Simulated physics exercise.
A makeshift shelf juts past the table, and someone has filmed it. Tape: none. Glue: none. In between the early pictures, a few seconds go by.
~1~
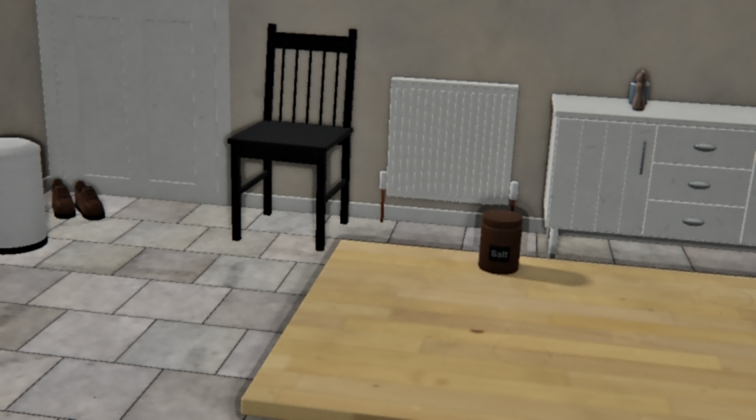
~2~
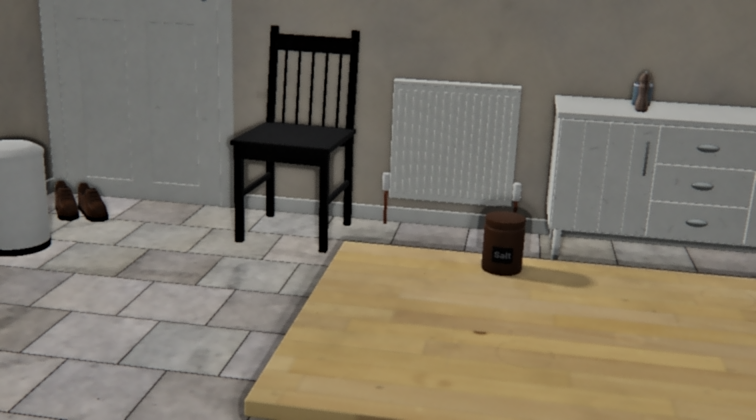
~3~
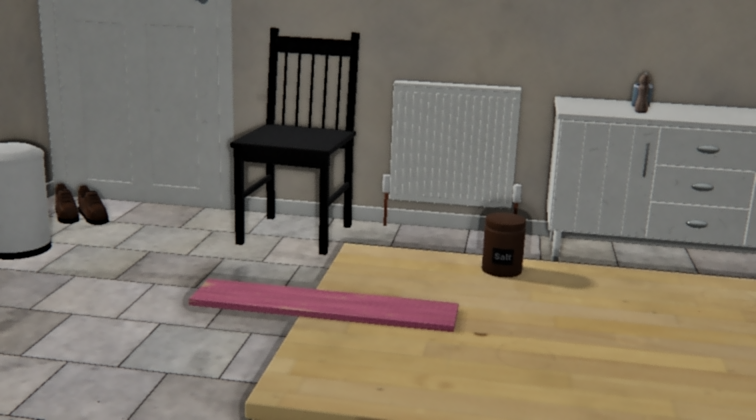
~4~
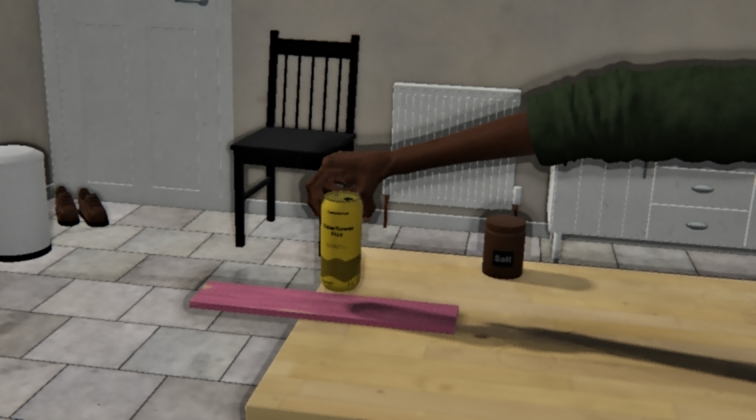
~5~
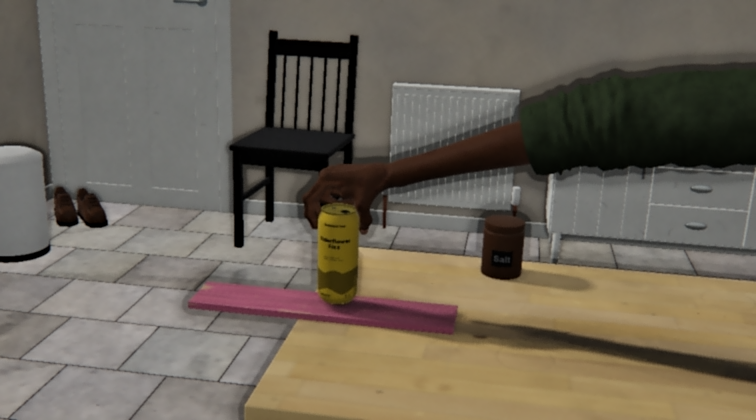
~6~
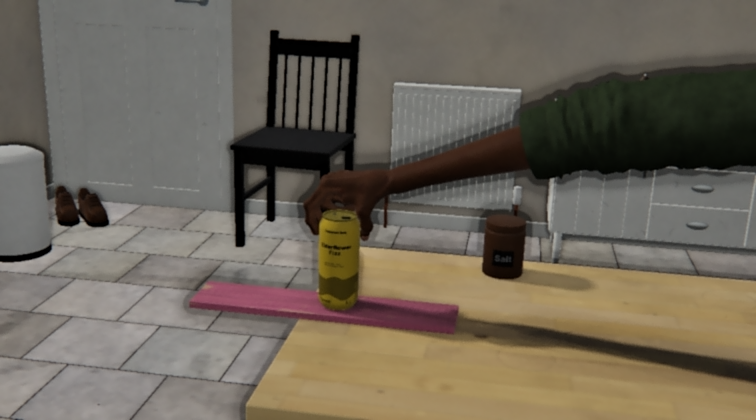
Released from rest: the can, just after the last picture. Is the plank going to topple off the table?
My prediction: It will be fine.
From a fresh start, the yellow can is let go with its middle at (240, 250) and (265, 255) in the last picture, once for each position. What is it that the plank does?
First case: It topples; second case: It topples.
Then, 0.80 s later than the last frame, all is still.
Then, 1.70 s later than the last frame, yellow can resting near (339, 260).
When it is over, all 3 as before. End places, in pixels of the last picture, yellow can near (339, 260). The plank holds.
